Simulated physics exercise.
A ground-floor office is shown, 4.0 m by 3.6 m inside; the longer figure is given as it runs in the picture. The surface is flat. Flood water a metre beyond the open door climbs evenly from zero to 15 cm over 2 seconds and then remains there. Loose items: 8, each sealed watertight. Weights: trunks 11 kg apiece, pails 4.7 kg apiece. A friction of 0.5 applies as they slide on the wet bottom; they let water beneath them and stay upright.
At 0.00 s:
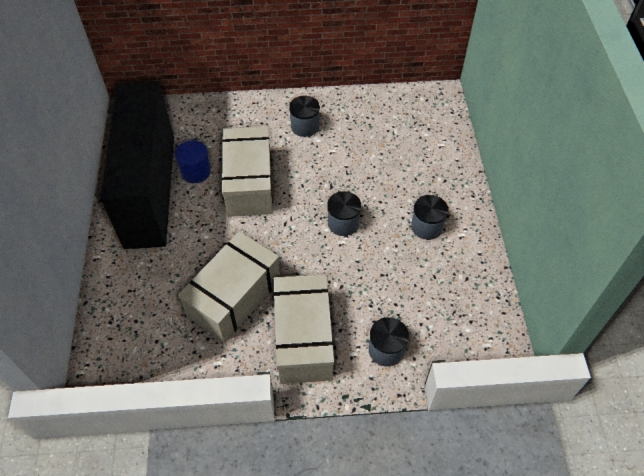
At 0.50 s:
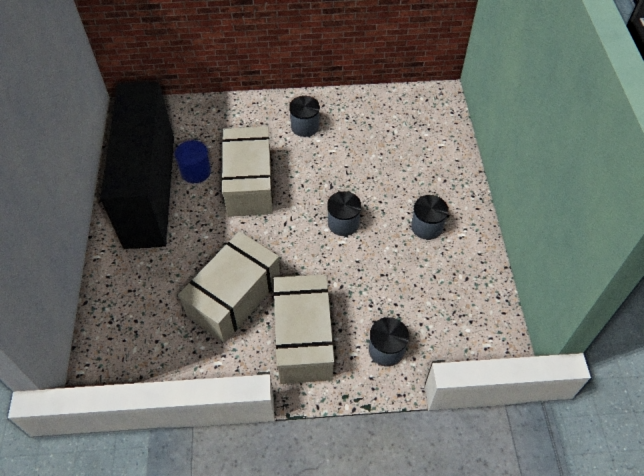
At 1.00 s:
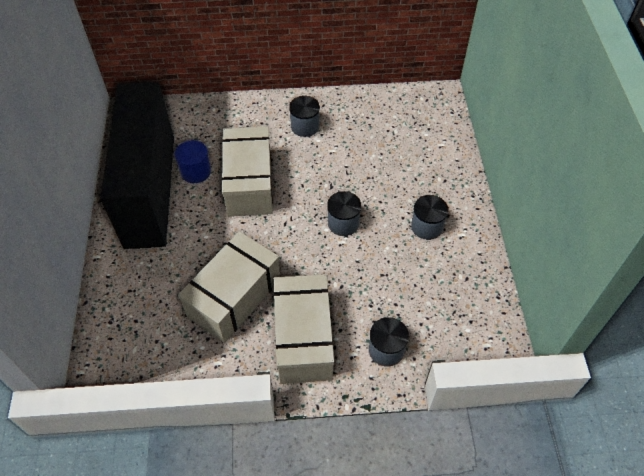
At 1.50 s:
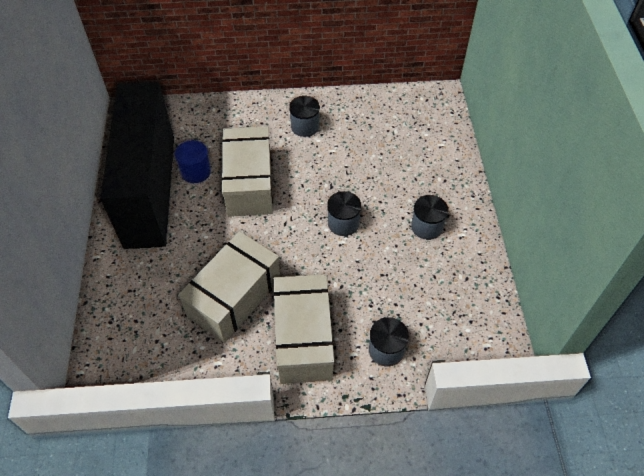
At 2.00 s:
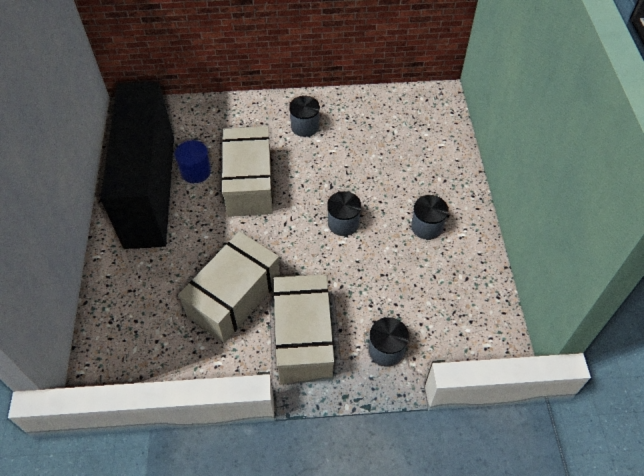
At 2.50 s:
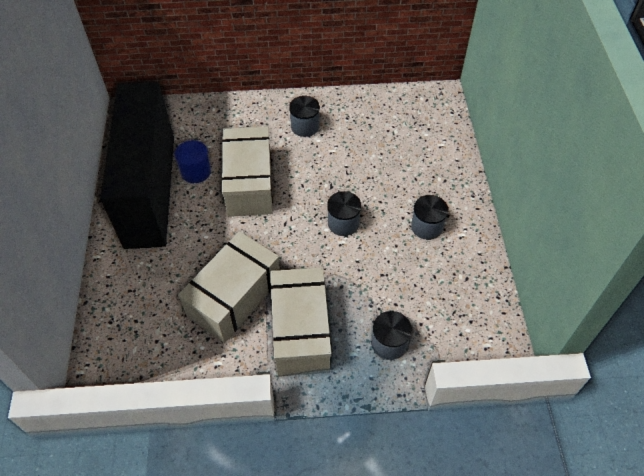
The clip opens on a speckled-floored room seen from above, holding strapped trunks, dark round pails, a blue pail and a tall black piece, all still. Water spreads over the paving outside, then creeps through the front gap, and the nearest trunk and dark pail shift slightly.
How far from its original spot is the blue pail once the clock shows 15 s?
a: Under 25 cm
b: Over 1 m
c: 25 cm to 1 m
Answer: B.
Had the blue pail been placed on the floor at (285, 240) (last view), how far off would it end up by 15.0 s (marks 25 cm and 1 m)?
I'd say it goes a long distance.
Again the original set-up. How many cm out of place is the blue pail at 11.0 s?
20 cm, give or take.
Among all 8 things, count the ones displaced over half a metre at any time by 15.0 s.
It adds up to 8.
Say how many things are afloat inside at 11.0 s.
The number is 8.
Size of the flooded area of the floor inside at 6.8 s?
I'd estimate close to 13 m2.
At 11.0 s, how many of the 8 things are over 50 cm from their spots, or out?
Count then: 7.
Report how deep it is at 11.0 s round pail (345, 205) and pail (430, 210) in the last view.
8 and 10 cm.
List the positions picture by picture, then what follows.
The blue pail at (191, 152) rests on the ground; water covers 0.0 m2; 0 of 8 have shifted, in the first frame.
The blue pail at (191, 152) rests on the ground; 0.0 m2 under water; 0 of 8 have shifted, in the second frame.
The blue pail at (191, 152), on the bottom; 0.0 m2 under water; 0 of 8 have shifted, in the third frame.
The blue pail at (191, 152), on the bottom; water covers 0.0 m2; 0 of 8 have shifted, in the fourth frame.
The blue pail at (191, 152) rests on the ground; water covers 0.2 m2; 0 of 8 have shifted, in the fifth frame.
The blue pail at (191, 152) rests on the ground; 0.8 m2 under water; 2 of 8 have shifted, in the sixth frame.
After 3.5 s the blue pail is near (191, 152), 0.0 m from its start, aground; 1 afloat.
After 6.8 s the blue pail is near (191, 152), 0.0 m from its start, aground; 3 afloat.
After 11.0 s the blue pail is near (184, 168), 0.2 m from its start, afloat; 8 afloat.
After 15.0 s the blue pail is near (140, 325), 1.9 m from its start, afloat; 8 afloat.
